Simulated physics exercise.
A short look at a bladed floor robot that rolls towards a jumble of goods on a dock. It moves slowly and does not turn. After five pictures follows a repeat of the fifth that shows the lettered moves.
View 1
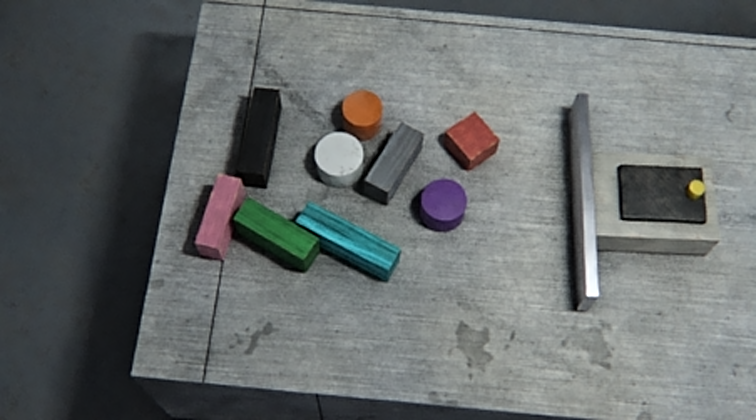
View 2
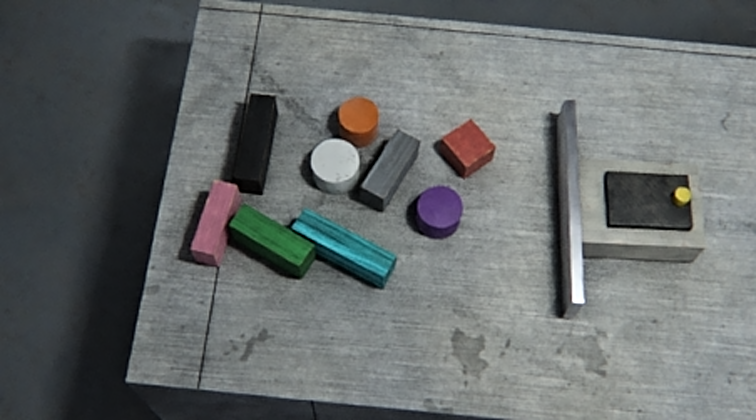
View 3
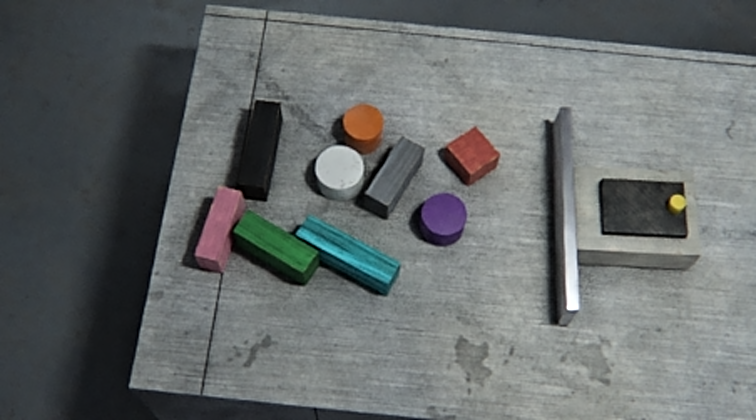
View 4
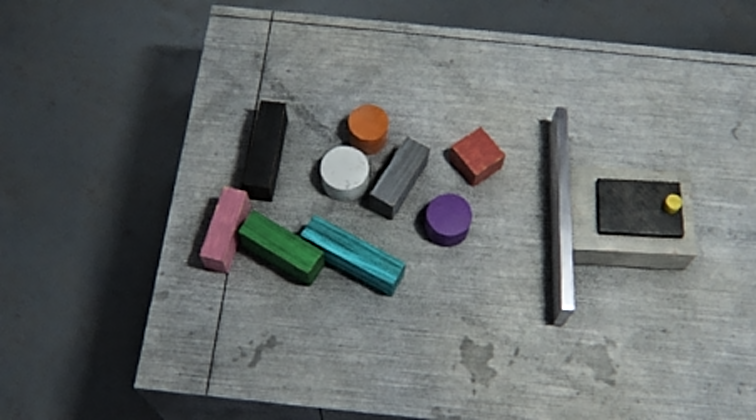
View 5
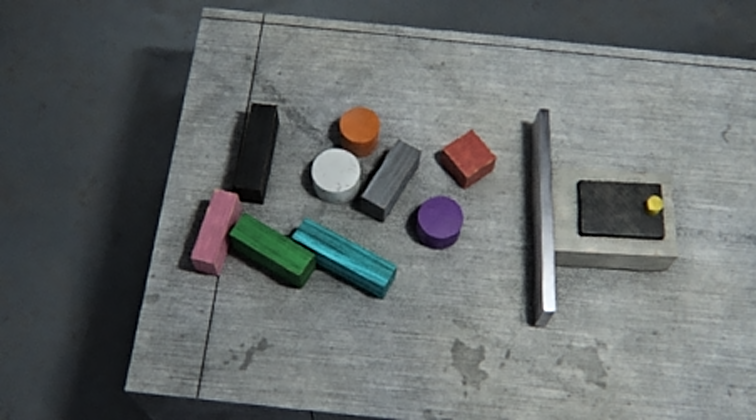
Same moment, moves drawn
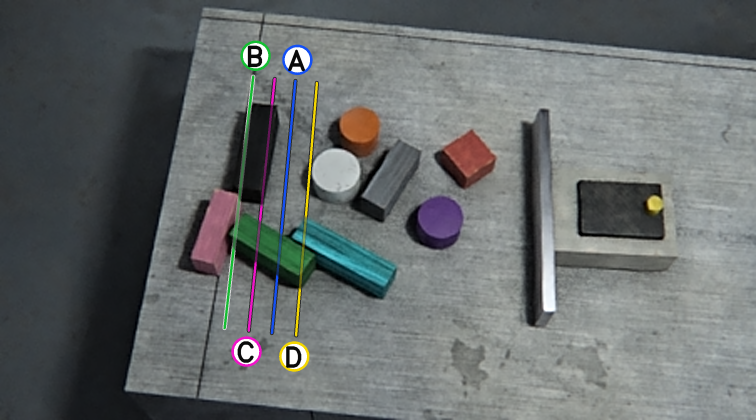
A low robot with a wide upright blade crept slightly left across a grey dock without turning, while the black, pink, green, turquoise and other blocks and canisters sat untouched on the left.
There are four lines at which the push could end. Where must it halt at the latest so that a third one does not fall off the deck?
Up to line C.
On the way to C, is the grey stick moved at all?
Yes.
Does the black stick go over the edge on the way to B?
Yes.
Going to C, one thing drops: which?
The black stick goes over.
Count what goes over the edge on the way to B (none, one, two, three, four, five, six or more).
In all, three.
On the marked copy, A at (284, 199); B at (240, 195); C at (262, 197); D at (307, 202).
With C. Early on, robot (512, 199); red crate (416, 146); purple canister (413, 221).
Further on, robot (410, 189); black stick (222, 145); white canister (248, 168).
At the end, robot (332, 181); black stick over the edge; white canister (174, 155); one fallen.
As for the rest, A is within the limit but short; B drops three; D is within the limit but short.
